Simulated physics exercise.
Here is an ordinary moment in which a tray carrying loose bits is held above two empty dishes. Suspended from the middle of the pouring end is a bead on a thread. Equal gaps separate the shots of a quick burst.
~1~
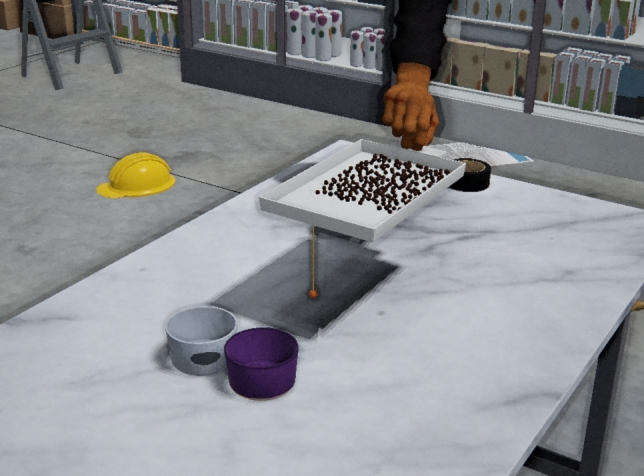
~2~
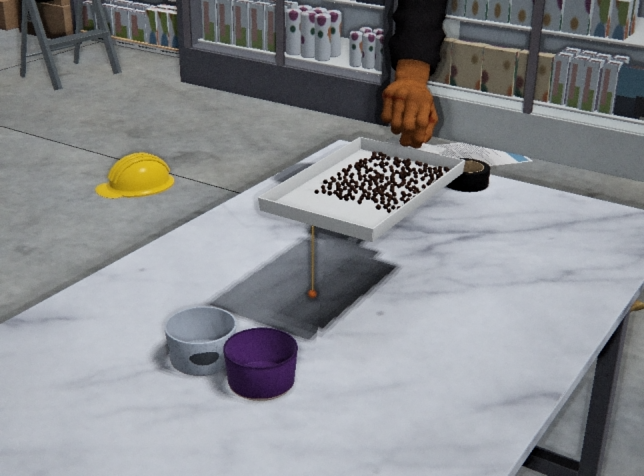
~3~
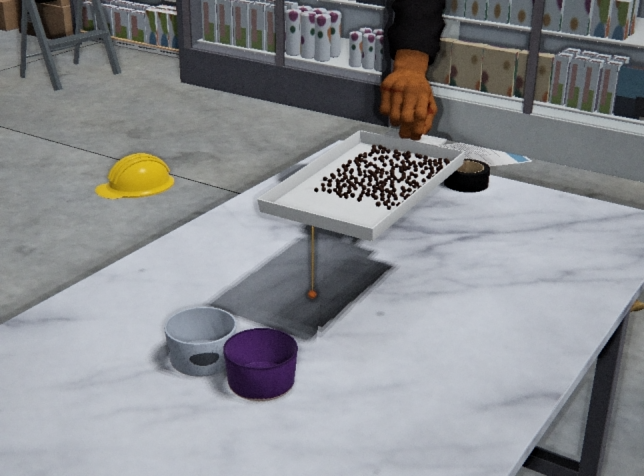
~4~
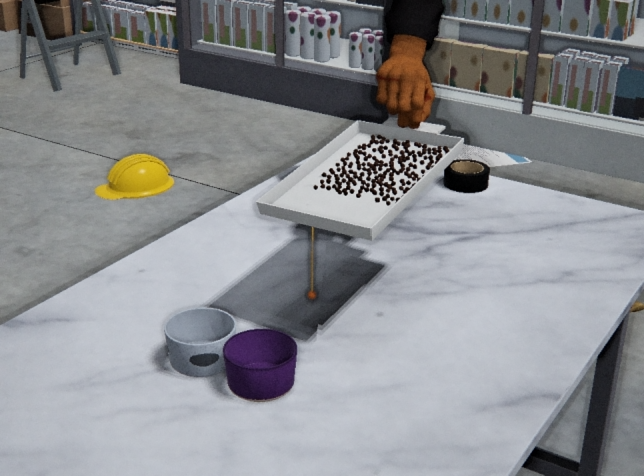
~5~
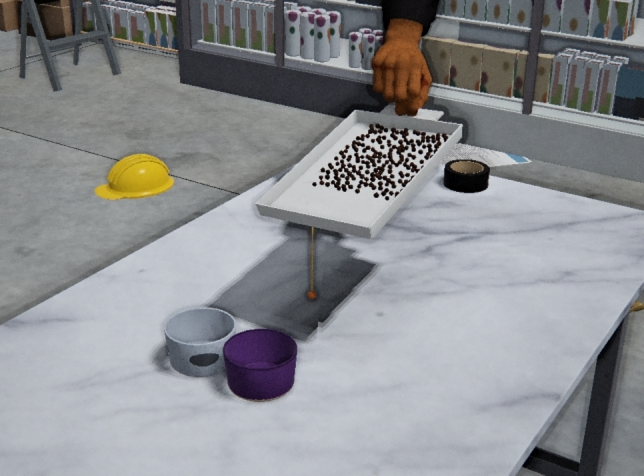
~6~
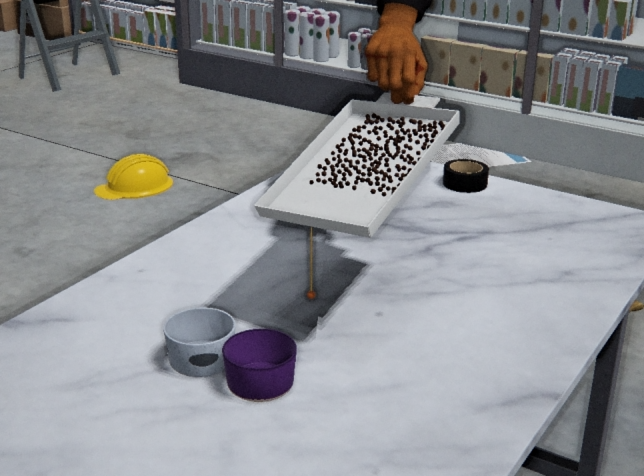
A white tray of small dark berries tilting gradually as a gloved hand raises its far end above grey and purple dishes.
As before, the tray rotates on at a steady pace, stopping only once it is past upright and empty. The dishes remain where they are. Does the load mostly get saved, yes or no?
No, less than half is saved.
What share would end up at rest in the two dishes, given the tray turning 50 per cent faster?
It would come out near 10 per cent.
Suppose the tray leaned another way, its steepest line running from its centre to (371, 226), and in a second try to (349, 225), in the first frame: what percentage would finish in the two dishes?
About 0 and 0 percent.
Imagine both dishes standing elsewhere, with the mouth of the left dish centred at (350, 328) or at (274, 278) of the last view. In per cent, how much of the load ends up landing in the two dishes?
About 0 per cent, then about 10 per cent.
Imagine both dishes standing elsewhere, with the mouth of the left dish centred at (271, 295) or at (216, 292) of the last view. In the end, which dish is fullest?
Trial one goes to the left of the two, trial two to the right of the two.
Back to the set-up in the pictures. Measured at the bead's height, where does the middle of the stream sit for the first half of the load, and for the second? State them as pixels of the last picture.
The first part passes (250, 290); everything after passes (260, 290).
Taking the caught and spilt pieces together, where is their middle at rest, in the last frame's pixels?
Roughly at (251, 339).
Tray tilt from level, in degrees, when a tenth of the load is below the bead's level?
A tilt of roughly 65°.
Soon after the last picture, tray tipped steeply; most on the tray; a stray few in the left dish; a small part outside both; a small part in the air.
A little later, tray tipped past a quarter turn; about two thirds on the tray; a small part in the left dish; about a quarter outside both; a small part in the air.
Later still, tray tipped past a quarter turn; a stray few in the right dish; a small part in the left dish; nearly all outside both.
At rest, tray tipped past a quarter turn; a stray few in the right dish; a small part in the left dish; nearly all outside both.
